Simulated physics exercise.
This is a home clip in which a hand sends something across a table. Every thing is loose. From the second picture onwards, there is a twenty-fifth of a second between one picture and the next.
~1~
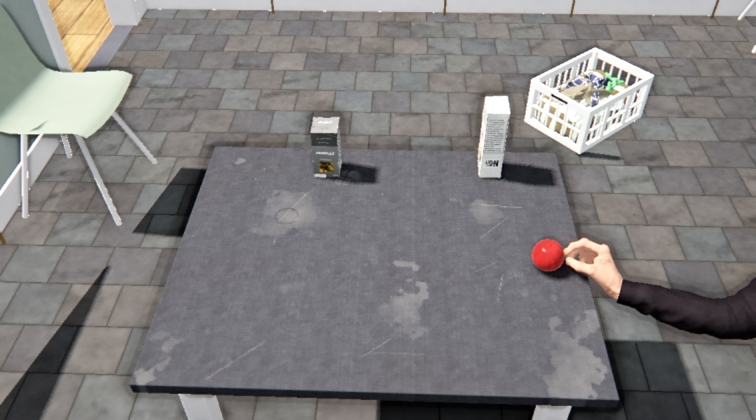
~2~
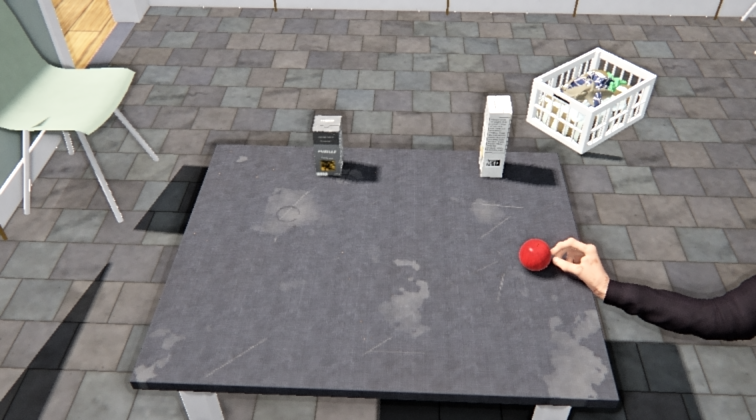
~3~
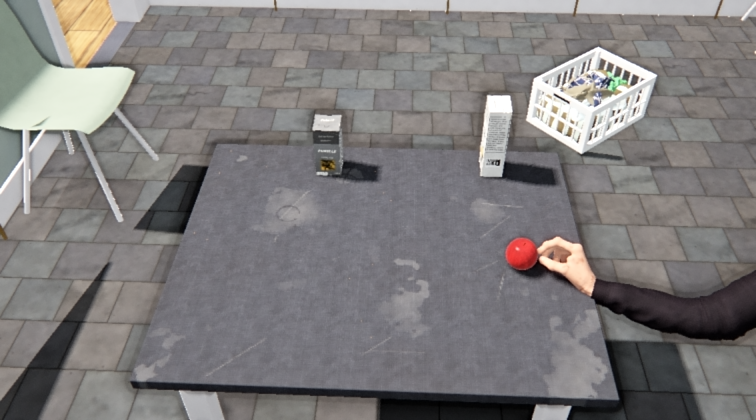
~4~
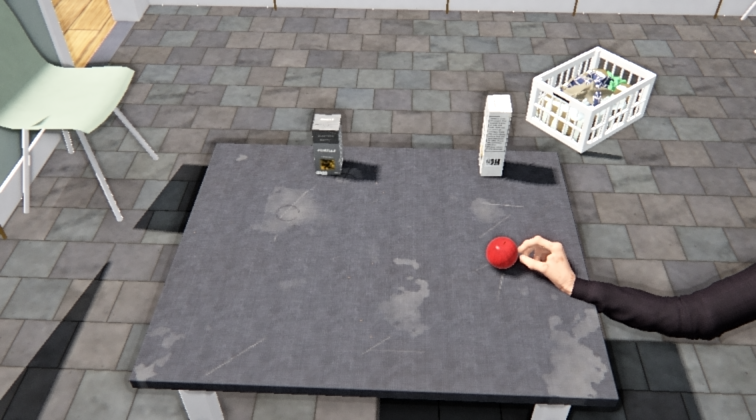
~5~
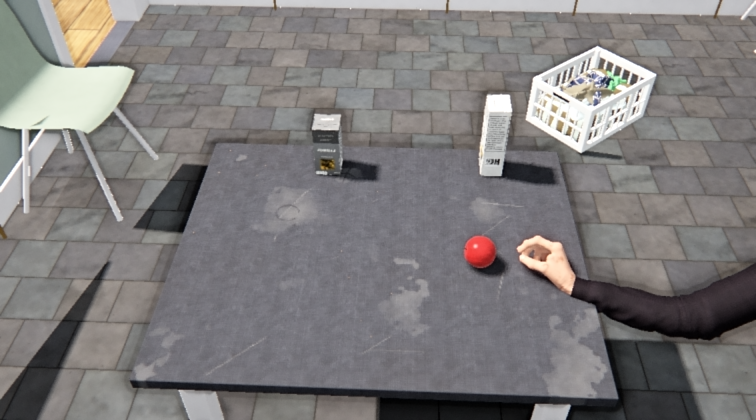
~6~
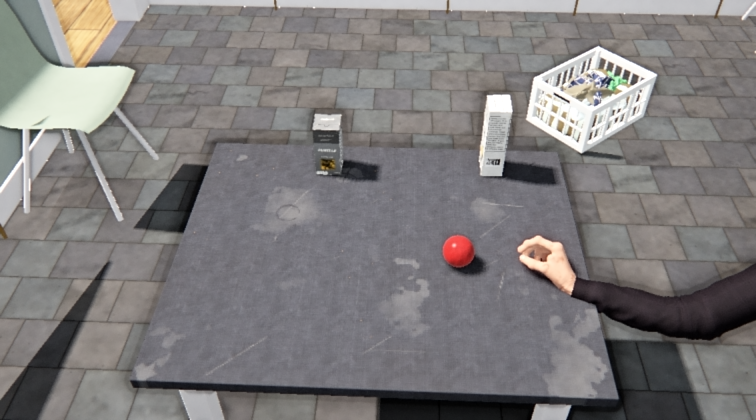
In this clip, a hand pushes a red, round object leftward from the right side of a dark table, then stays still as the object rolls on to the left, while two upright boxes stand unmoved near the far edge.
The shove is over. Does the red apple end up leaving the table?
Yes.
Then, 0.50 s after the last picture, red apple rolled well along near (210, 244).
Then, 1.00 s after the last picture, red apple now off the table.
By the end, off the table, red apple.
